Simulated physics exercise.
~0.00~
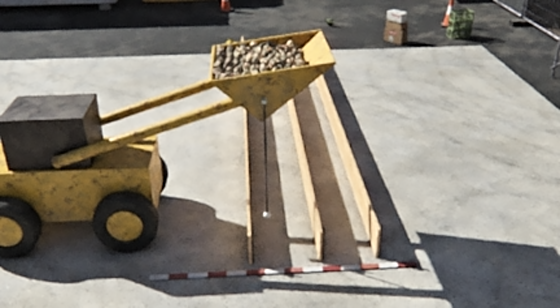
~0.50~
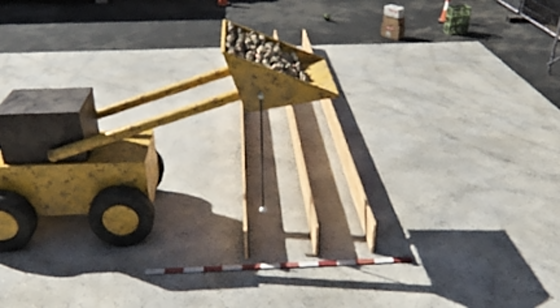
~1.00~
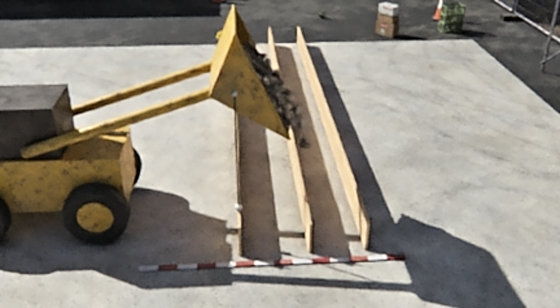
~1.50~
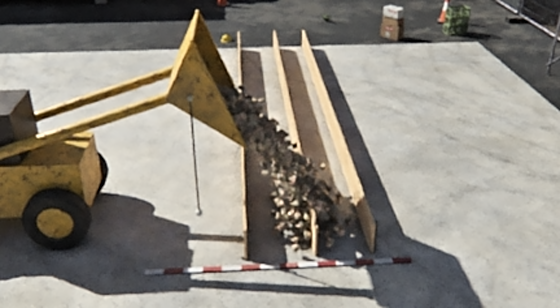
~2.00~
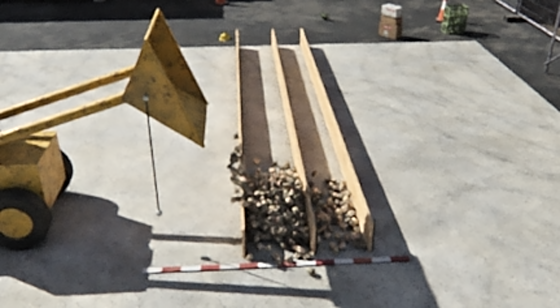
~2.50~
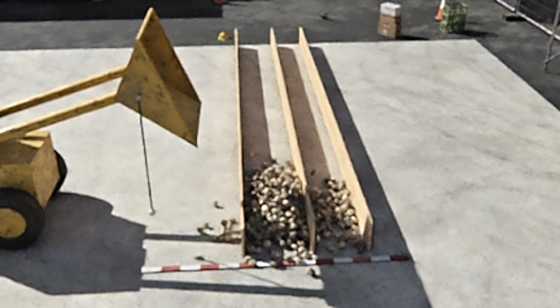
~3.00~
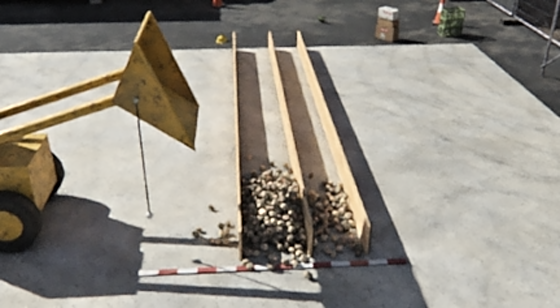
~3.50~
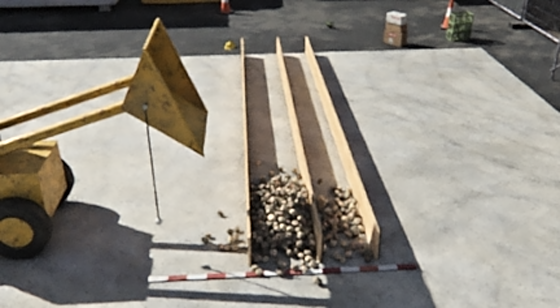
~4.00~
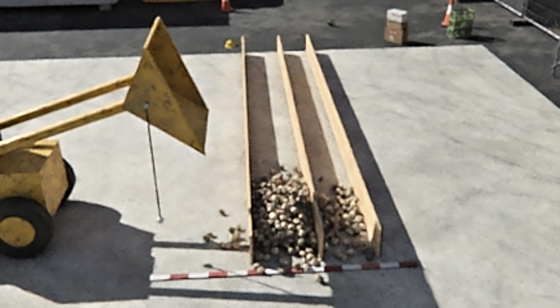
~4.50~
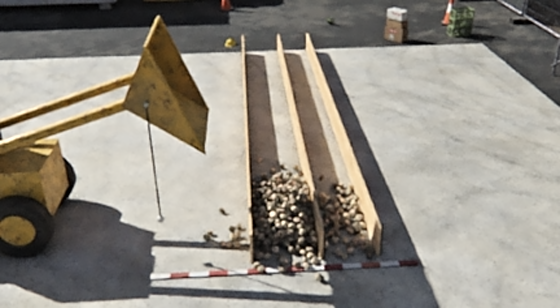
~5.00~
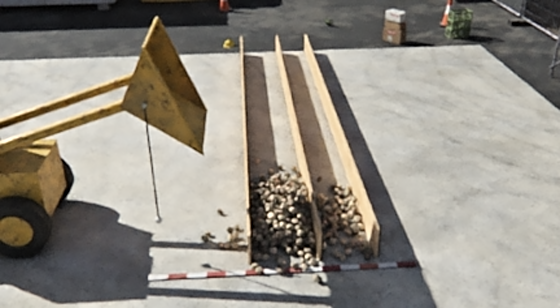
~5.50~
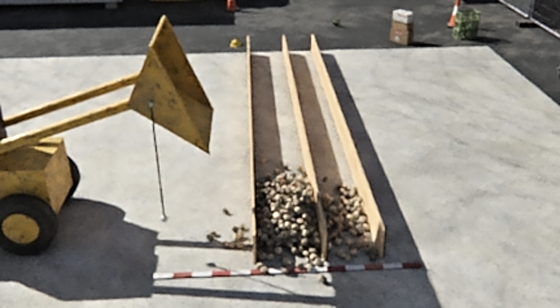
On a concrete yard, a yellow loader tips stones between boards, mostly the left bay, backing away.
